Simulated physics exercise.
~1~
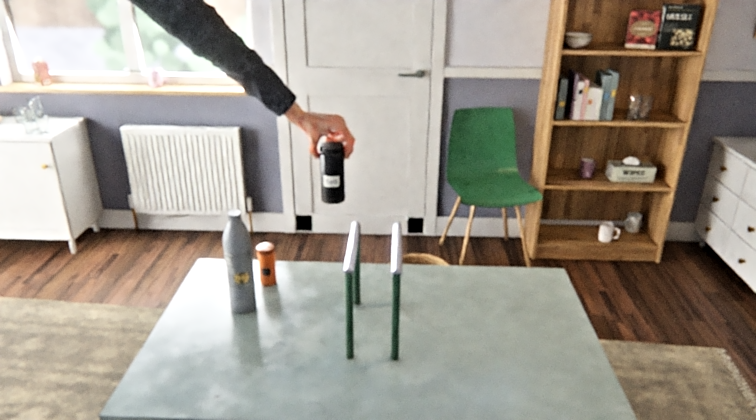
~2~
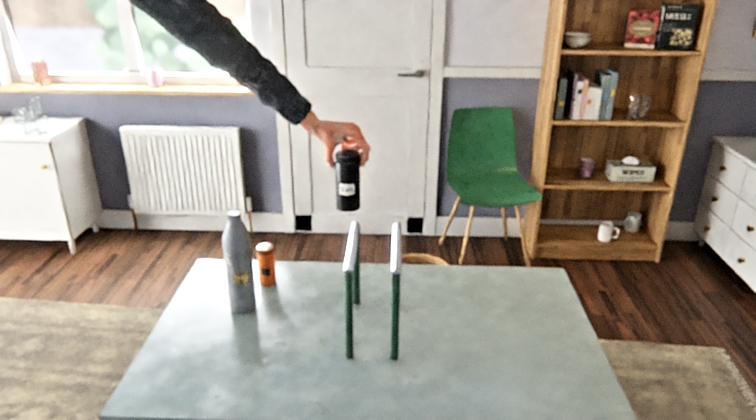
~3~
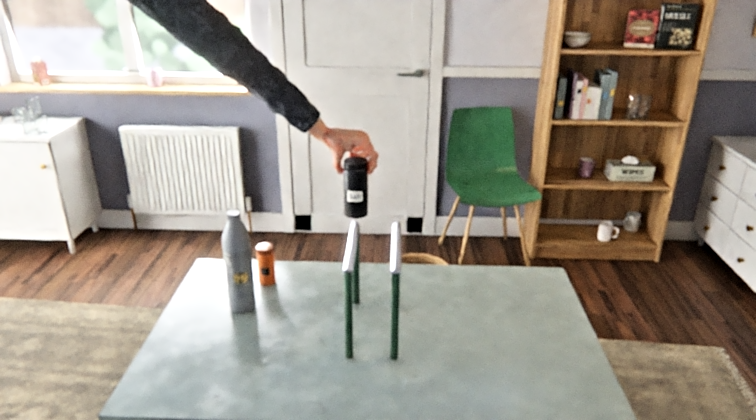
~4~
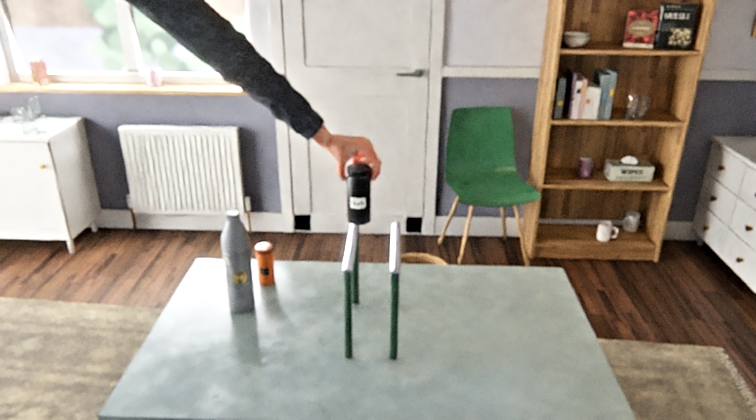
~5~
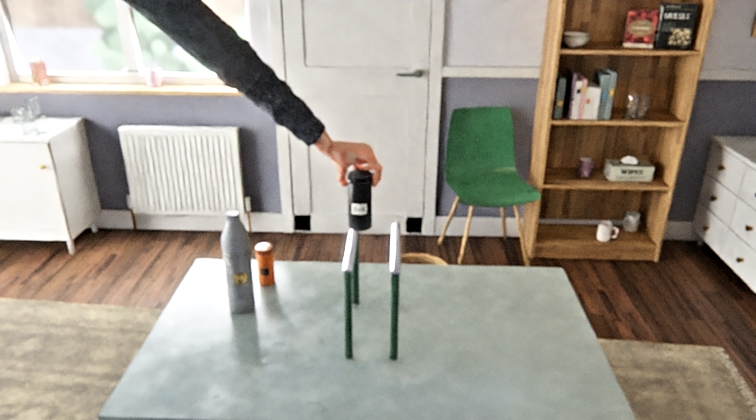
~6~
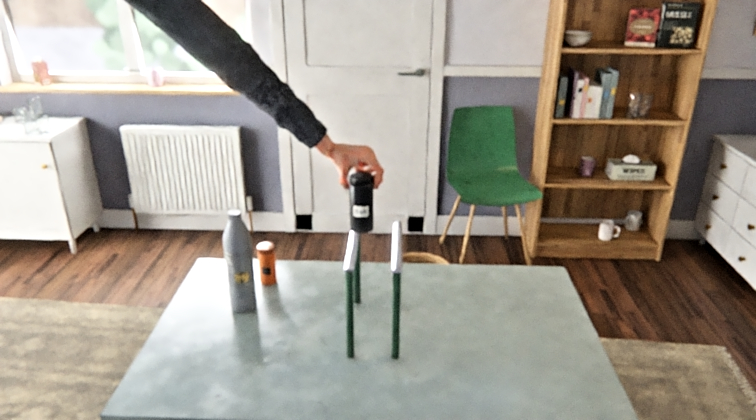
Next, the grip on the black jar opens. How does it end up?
It rests on the ledges.
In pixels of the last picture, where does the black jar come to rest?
Close to (385, 237) in the last picture.
Then, 0.20 s later than the last frame, black jar moved about its own width near (362, 218).
Then, 0.40 s later than the last frame, black jar tilted by 55° near (384, 236).
When it is over, lying over on the stand or table, black jar; the other 2 as before. End places, in pixels of the last picture, black jar near (385, 237). The jar stays on top.
